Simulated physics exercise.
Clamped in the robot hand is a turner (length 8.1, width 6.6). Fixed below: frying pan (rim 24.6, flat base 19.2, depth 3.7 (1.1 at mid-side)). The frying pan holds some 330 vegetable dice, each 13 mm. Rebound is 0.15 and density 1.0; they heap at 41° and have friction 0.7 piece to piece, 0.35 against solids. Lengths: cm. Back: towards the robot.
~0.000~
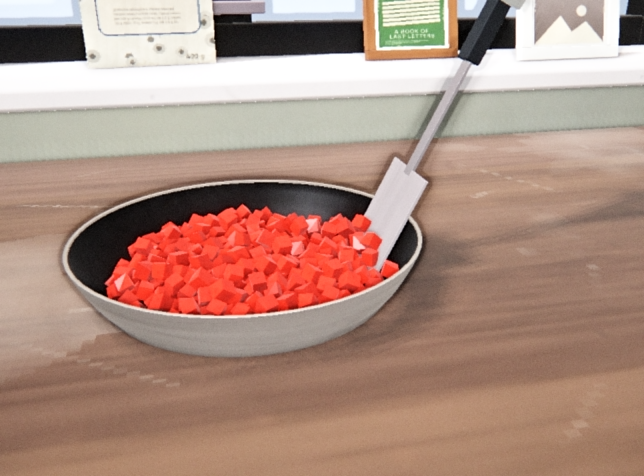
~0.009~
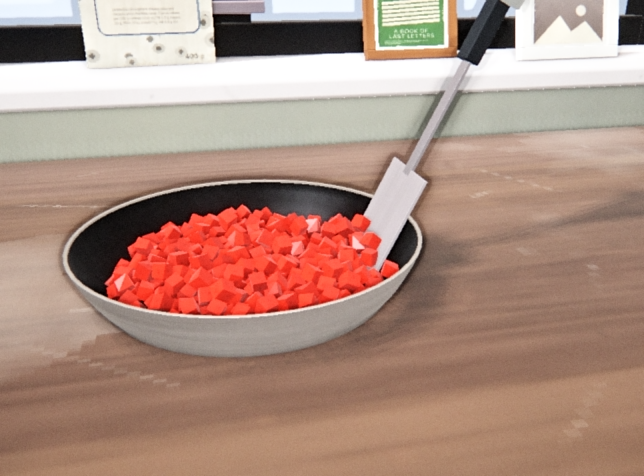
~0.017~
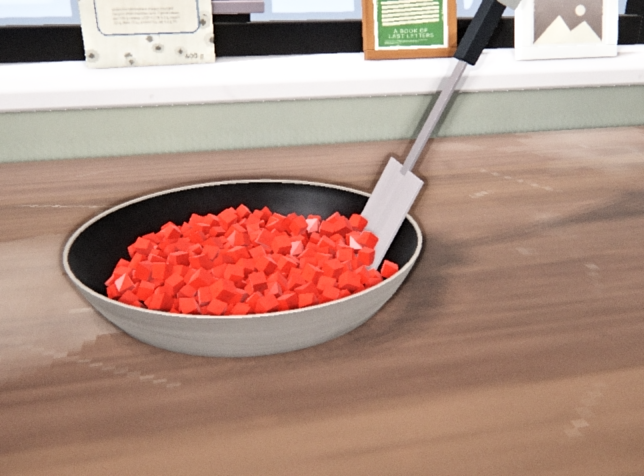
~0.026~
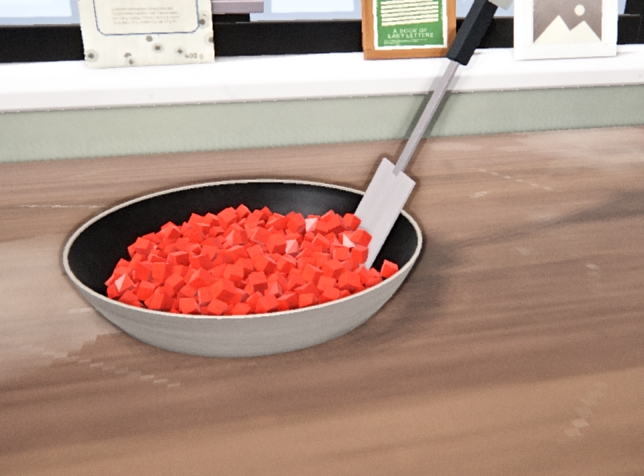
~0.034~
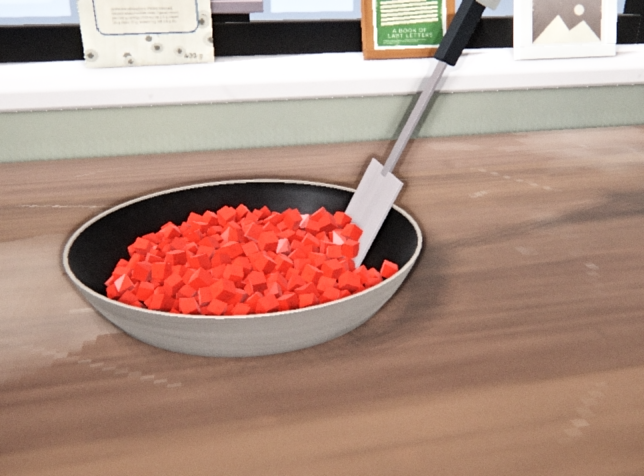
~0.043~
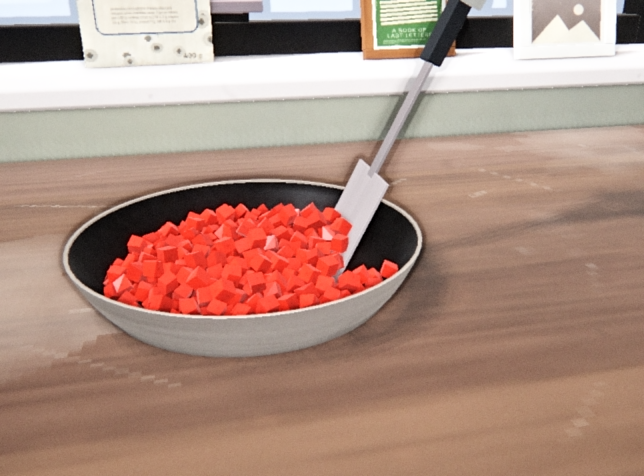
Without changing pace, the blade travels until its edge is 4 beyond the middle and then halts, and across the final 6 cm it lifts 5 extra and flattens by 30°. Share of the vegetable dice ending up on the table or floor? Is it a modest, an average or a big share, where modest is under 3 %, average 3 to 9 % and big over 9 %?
Big.
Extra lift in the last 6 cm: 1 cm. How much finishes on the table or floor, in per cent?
Result: Approx. 5 %.
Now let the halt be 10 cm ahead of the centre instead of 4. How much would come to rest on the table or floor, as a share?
30 %, roughly.
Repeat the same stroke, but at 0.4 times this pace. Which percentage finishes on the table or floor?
Estimate: Approx. 0 %.
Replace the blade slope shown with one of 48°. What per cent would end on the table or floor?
Estimate for that slope: Some 15 per cent.
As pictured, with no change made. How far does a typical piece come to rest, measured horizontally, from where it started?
It works out to roughly 3 cm.
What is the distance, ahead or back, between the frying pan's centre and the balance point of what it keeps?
I'd put it at roughly 3.5 cm toward the front.
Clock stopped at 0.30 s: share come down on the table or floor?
Around 10 percent.
After 0.07 s, sloping 62°, highest piece 6 above the table; 329 in the frying pan.
After 0.09 s, sloping 53°, highest piece 7 above the table; 329 in the frying pan.
After 0.30 s, sloping 33°, highest piece 5 above the table; 286 in the frying pan, 41 on the table or floor, 2 on the blade or in flight.
After 1.35 s, sloping 33°, highest piece 5 above the table; 286 in the frying pan, 43 on the table or floor.
At rest, 286 in the frying pan, 43 on the table or floor. That is 13 % on the table or floor.
